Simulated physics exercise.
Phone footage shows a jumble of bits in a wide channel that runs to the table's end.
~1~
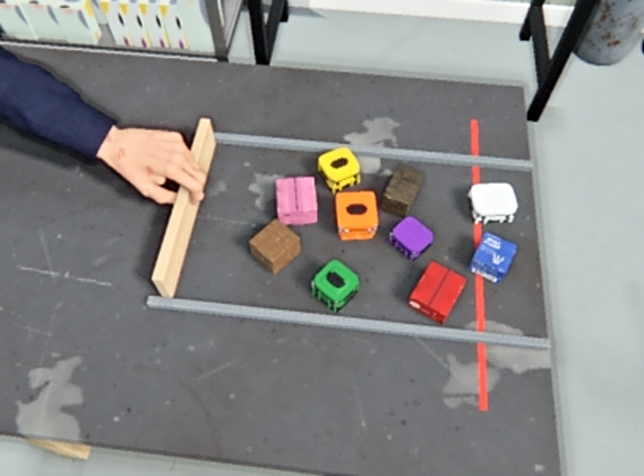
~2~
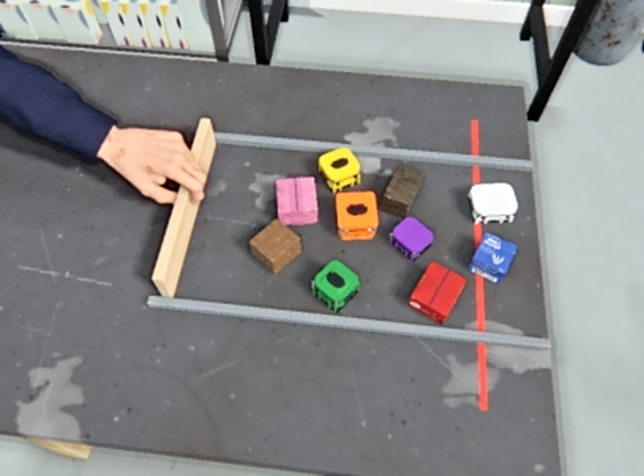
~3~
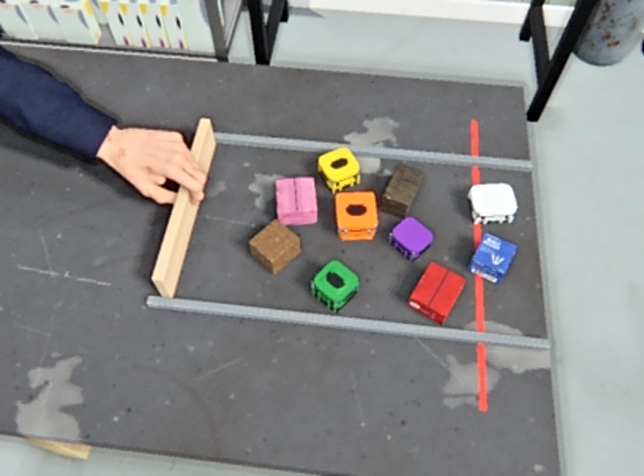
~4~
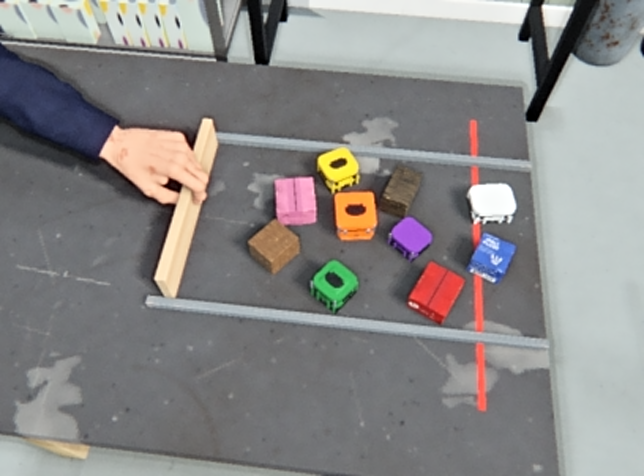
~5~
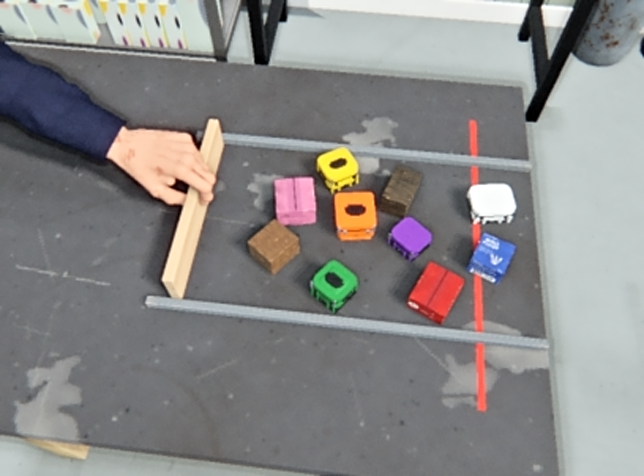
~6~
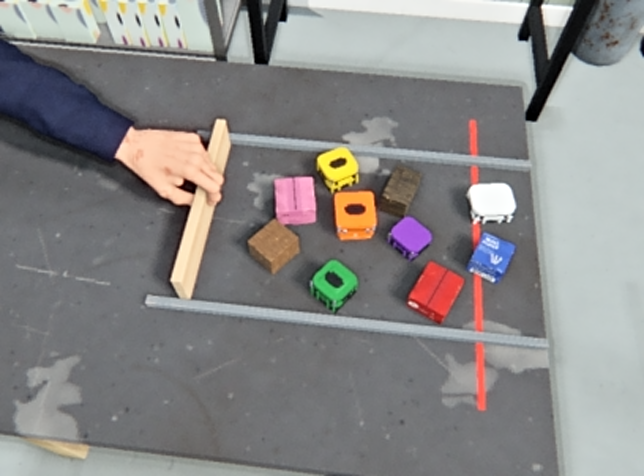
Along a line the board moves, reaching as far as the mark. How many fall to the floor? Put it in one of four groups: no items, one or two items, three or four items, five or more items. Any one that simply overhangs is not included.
Group: Three or four items.
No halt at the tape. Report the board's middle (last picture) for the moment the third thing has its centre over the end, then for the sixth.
First about (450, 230), next about (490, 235).
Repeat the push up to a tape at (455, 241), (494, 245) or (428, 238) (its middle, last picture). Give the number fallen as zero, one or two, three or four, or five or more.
Lab note - count at each of the three spots: Three to four; five or over; one to two.
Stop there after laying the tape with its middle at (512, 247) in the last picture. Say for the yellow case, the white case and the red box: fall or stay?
First the yellow case, which stays on top, then the white case, which leaves the top, and the red box, which leaves the top.
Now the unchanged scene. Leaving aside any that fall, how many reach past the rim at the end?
In total, 3 of them.
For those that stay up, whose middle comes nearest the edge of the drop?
The orange case is foremost.
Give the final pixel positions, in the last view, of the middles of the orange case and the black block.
The first ends close to (538, 240), the second close to (529, 201).
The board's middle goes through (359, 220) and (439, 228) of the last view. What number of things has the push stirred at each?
The counts are 7 and 10.
Soon after, none off yet; white case at rest near (490, 204); blue box at rest near (491, 258); red box at rest near (435, 293).
After that, none off yet; white case moving near (495, 205); blue box displaced about its own width near (523, 264); red box displaced a little near (448, 292).
In the end, the number that fall off is three or four; gone, purple case, blue box and white case.
